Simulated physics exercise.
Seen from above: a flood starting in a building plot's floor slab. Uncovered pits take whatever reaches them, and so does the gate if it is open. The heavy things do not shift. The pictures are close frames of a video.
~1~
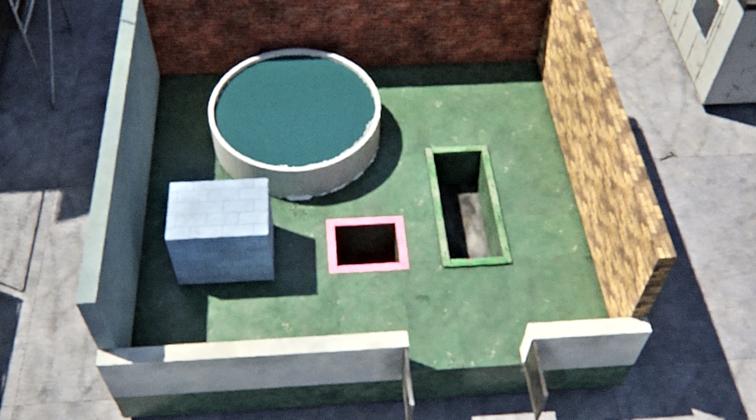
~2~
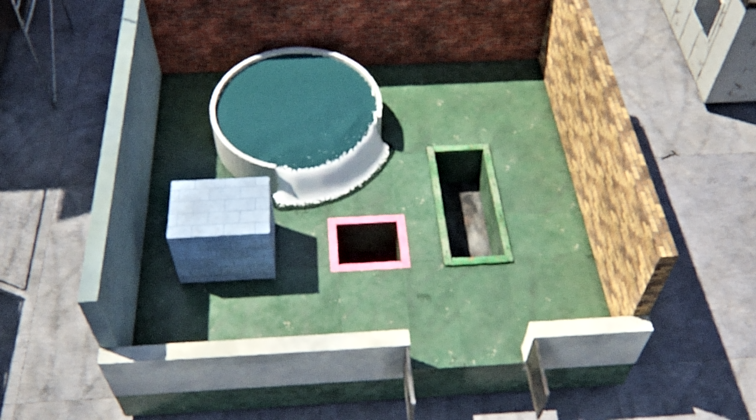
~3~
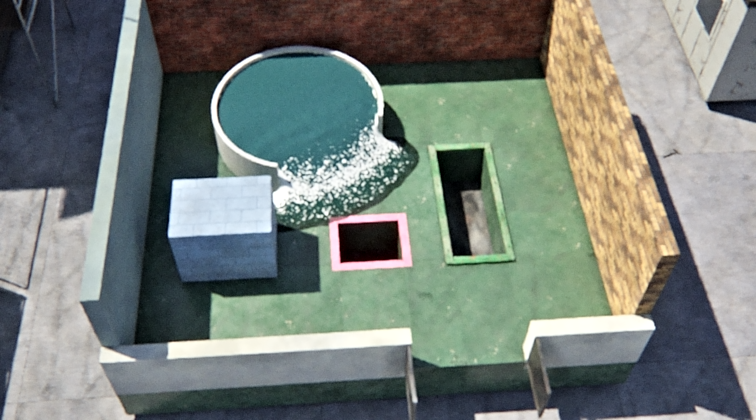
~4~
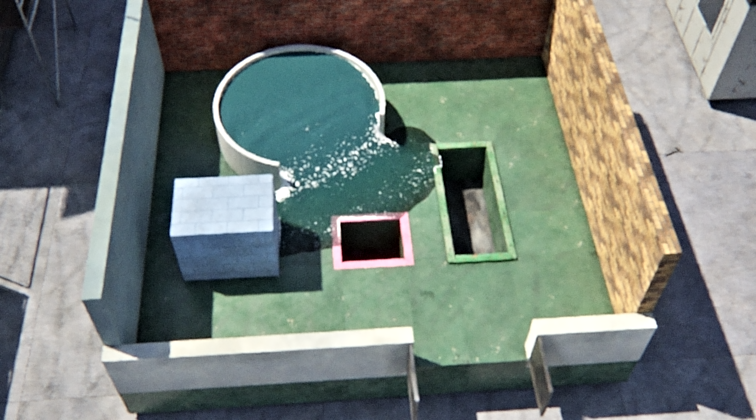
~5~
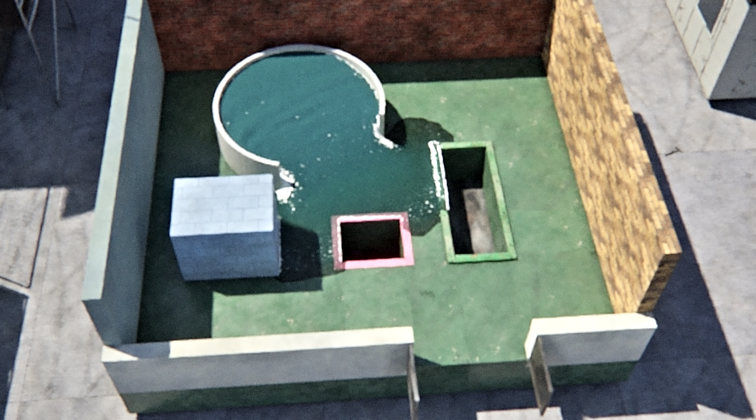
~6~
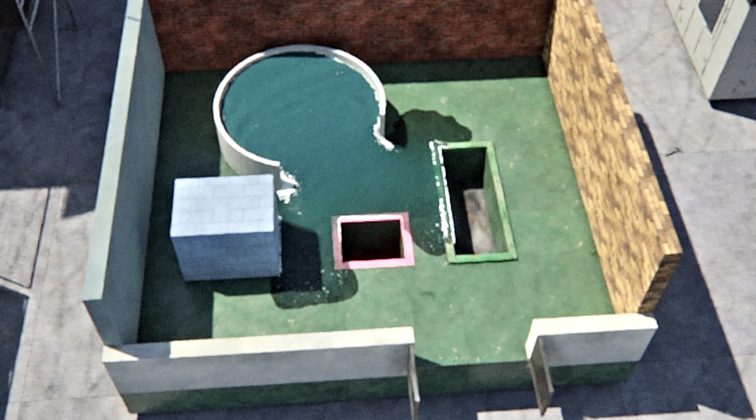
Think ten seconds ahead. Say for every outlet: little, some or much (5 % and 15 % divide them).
In the end: The gate takes between 5 and 15 %; the green pit takes above 15 %; the pink pit takes above 15 %.
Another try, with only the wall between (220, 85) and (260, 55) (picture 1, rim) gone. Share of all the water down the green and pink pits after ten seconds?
Roughly, in per cent: Green 4, pink 14.
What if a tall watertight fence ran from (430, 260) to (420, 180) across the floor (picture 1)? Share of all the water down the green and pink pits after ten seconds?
Roughly, in per cent: Green 8, pink 55.
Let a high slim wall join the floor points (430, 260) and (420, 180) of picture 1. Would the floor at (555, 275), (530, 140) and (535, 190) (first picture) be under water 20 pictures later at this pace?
As listed: Free of water, dry, dry.
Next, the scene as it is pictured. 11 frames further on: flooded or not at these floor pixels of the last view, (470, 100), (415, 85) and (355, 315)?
As listed: Not flooded, clear, under water.
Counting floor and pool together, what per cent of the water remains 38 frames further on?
I make it 40 per cent.
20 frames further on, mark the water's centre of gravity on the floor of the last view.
At about (319, 185).
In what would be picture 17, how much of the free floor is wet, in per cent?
About 30 per cent.
A moment on, water covers 30 % of the floor; the gate 0 %, the green pit 5 %, the pink pit 9 %.
Next, water covers 30 % of the floor; the gate 0 %, the green pit 11 %, the pink pit 17 %.
Then, water covers 40 % of the floor; the gate 3 %, the green pit 17 %, the pink pit 26 %.
Later, water covers 55 % of the floor; the gate 5 %, the green pit 21 %, the pink pit 34 %.
In the end, water covers 75 % of the floor; the gate 8 %, the green pit 22 %, the pink pit 40 %.
